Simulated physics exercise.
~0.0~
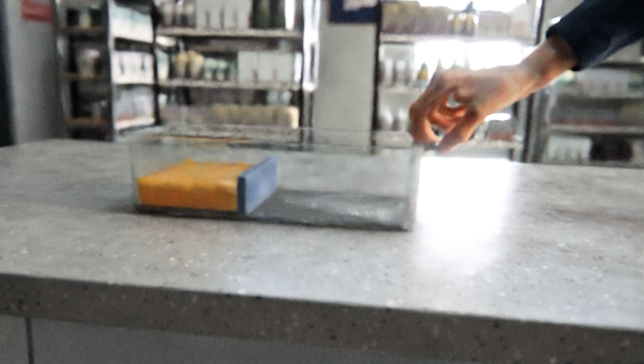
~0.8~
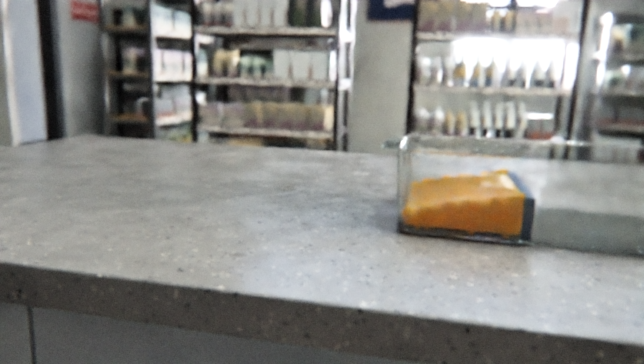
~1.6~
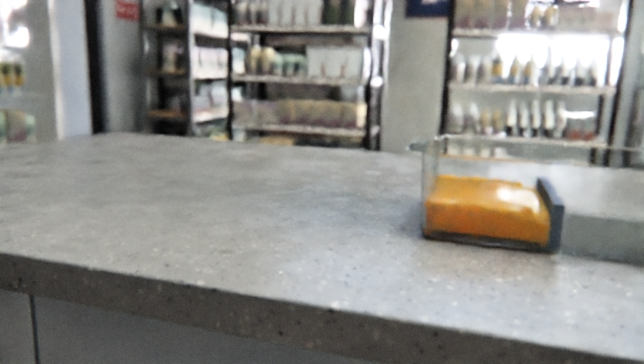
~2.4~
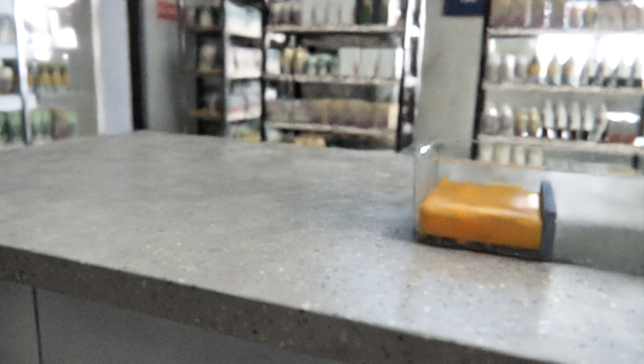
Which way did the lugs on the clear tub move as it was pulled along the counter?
The lugs moved to the right, along with the rest of the tub.
